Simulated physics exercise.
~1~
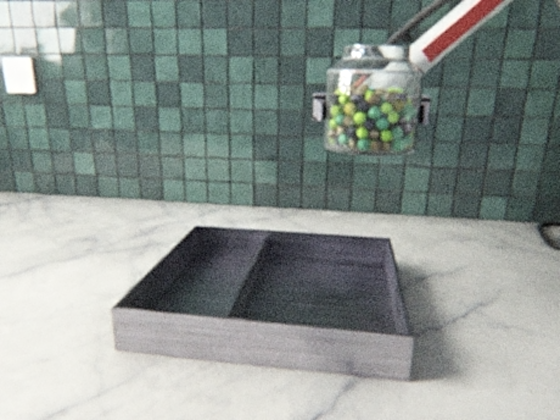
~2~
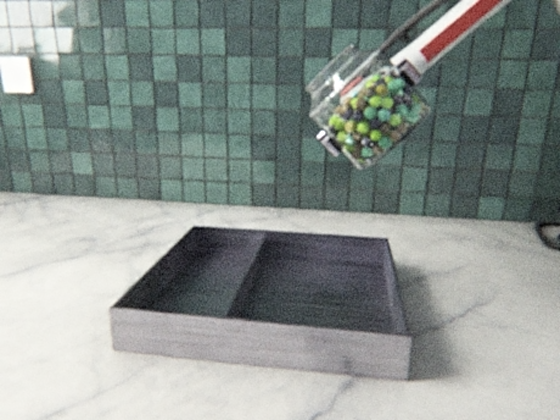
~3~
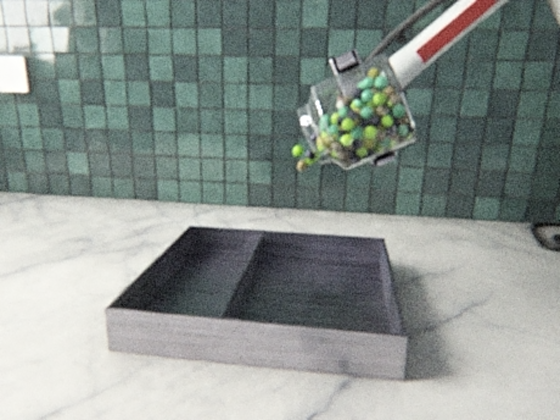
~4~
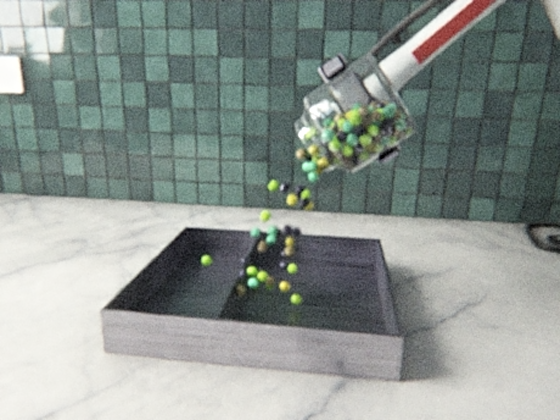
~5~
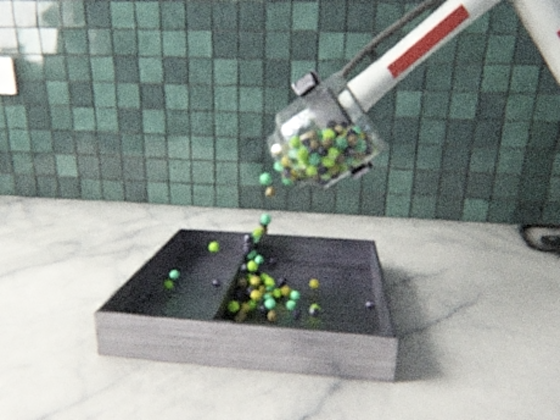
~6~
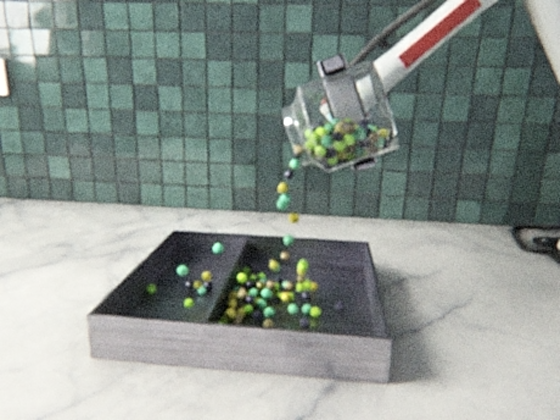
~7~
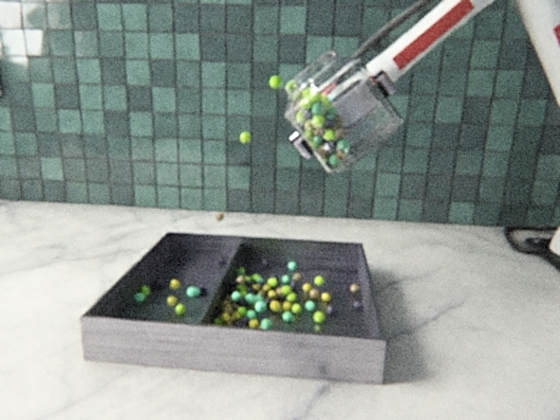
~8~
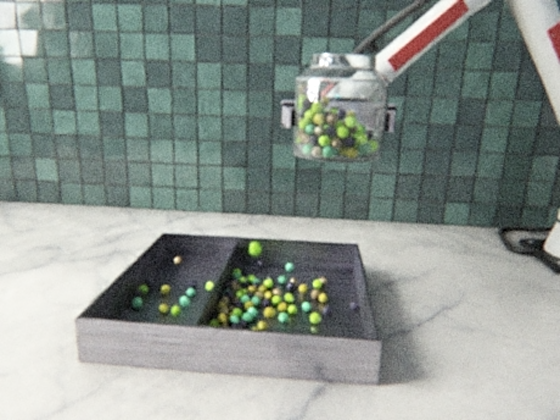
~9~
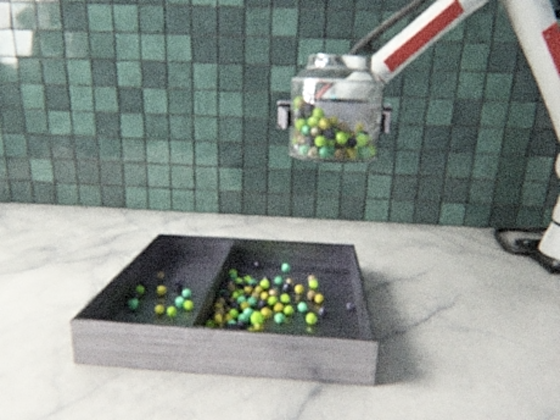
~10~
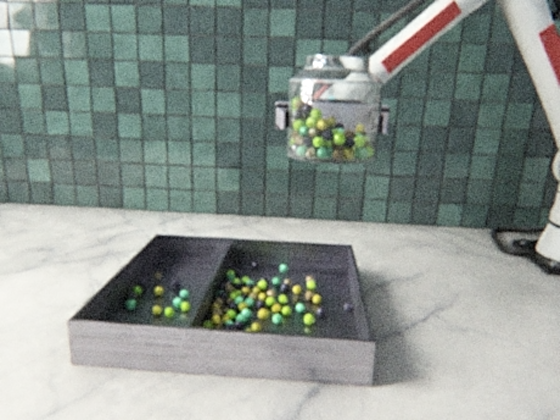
A robot arm tips a clear jar of green, yellow and dark round sweets over a divided gray tray, spilling many into the right part and a few into the left, then turns the jar upright again, still partly full, above the tray.
